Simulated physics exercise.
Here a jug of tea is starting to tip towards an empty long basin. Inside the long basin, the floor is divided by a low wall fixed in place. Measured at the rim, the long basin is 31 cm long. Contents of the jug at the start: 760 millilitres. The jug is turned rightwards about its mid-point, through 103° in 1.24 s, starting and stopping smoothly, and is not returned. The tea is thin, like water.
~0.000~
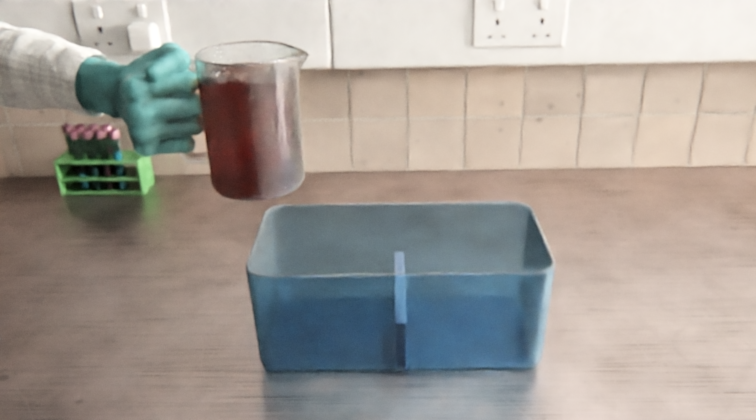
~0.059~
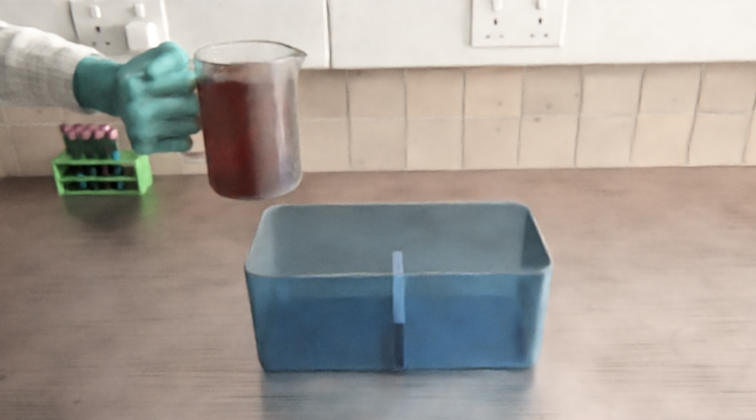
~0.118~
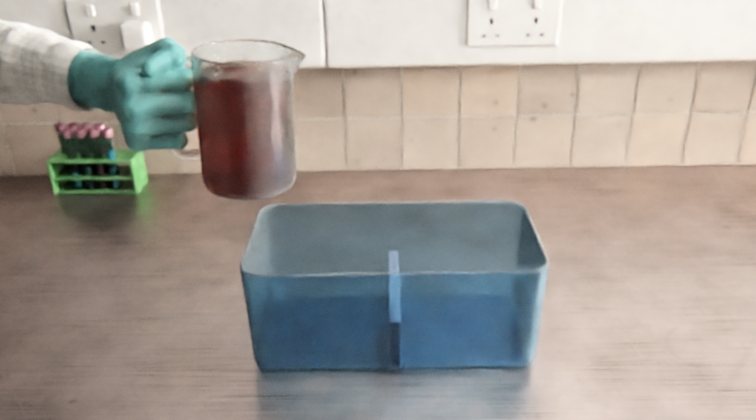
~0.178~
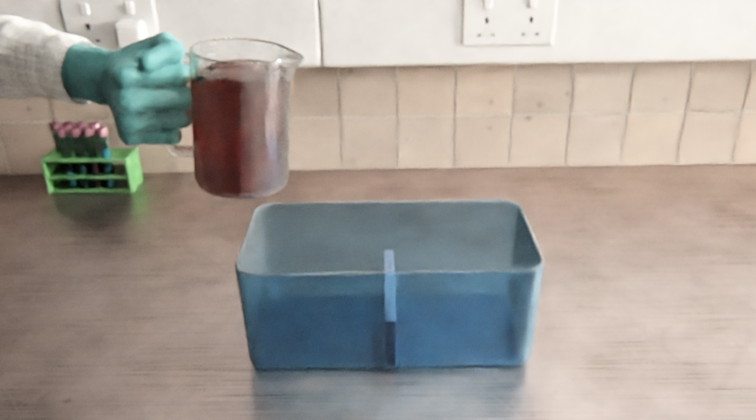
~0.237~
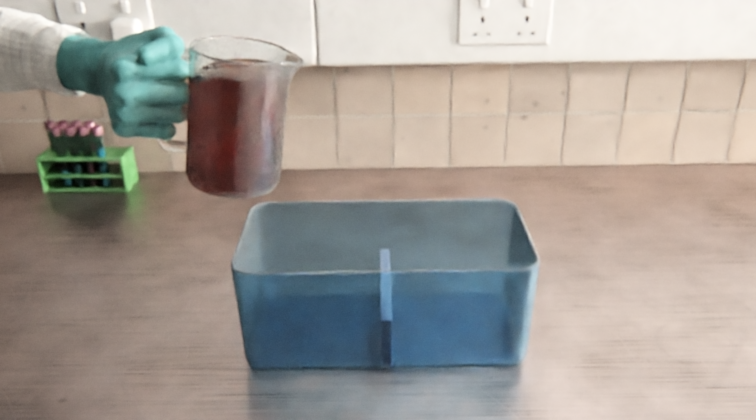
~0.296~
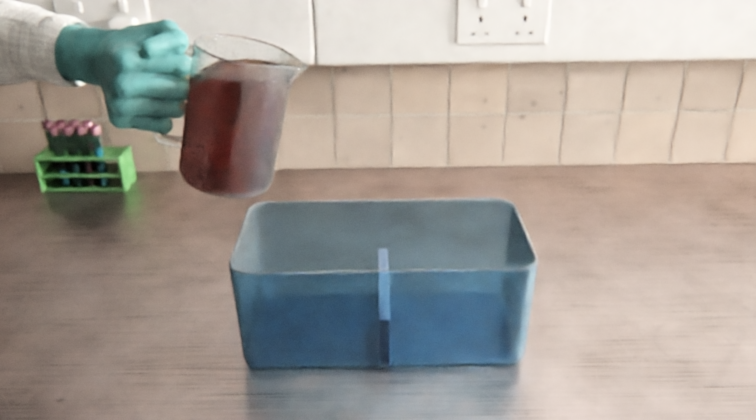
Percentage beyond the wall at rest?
57 per cent.
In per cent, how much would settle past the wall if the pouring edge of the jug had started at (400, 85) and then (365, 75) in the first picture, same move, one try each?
In order, 95 and 95 per cent.
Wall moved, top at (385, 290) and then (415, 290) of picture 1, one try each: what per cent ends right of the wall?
85 % and 25 %.
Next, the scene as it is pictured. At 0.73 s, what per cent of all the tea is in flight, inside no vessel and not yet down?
It comes to about 10 percent.
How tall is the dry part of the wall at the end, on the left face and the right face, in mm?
Noted: Left near 46 mm, right near 42 mm.
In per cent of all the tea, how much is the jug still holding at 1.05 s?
40 in a hundred, give or take.
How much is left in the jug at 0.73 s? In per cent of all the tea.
Some 86 % of it is still there.
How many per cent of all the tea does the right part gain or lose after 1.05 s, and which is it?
A gain, roughly 24.
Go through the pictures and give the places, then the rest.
The first frame shows tilt 0°; pouring edge (308, 53); surface from (203, 73) to (296, 72); the long basin's rim runs from (257, 239) to (541, 235); the wall's top is at (400, 285).
The second frame shows tilt 1°; pouring edge (307, 54); surface from (202, 72) to (294, 72).
The third frame shows tilt 2°; pouring edge (305, 55); surface from (199, 71) to (291, 71).
The fourth frame shows tilt 5°; pouring edge (304, 57); surface from (196, 71) to (289, 71).
The fifth frame shows tilt 9°; pouring edge (304, 61); surface from (194, 72) to (289, 69).
The sixth frame shows tilt 14°; pouring edge (307, 66); surface from (195, 73) to (294, 71).
Then, 0.73 s in, the tilt is 66° and 86 per cent is still to pour, 1 is left of the wall and 2 right of it.
Then, 1.05 s in, the tilt is 97° and 41 per cent is still to pour, 7 is left of the wall and 33 right of it.
Then, 1.38 s in, the tilt is 103° and 7 per cent is still to pour, 31 is left of the wall and 57 right of it.
Then, 1.74 s in, the tilt is 103° and 0 per cent is still to pour, 41 is left of the wall and 57 right of it.
Finally, 42 per cent lies left of the wall, 57 right of it and 1 outside.
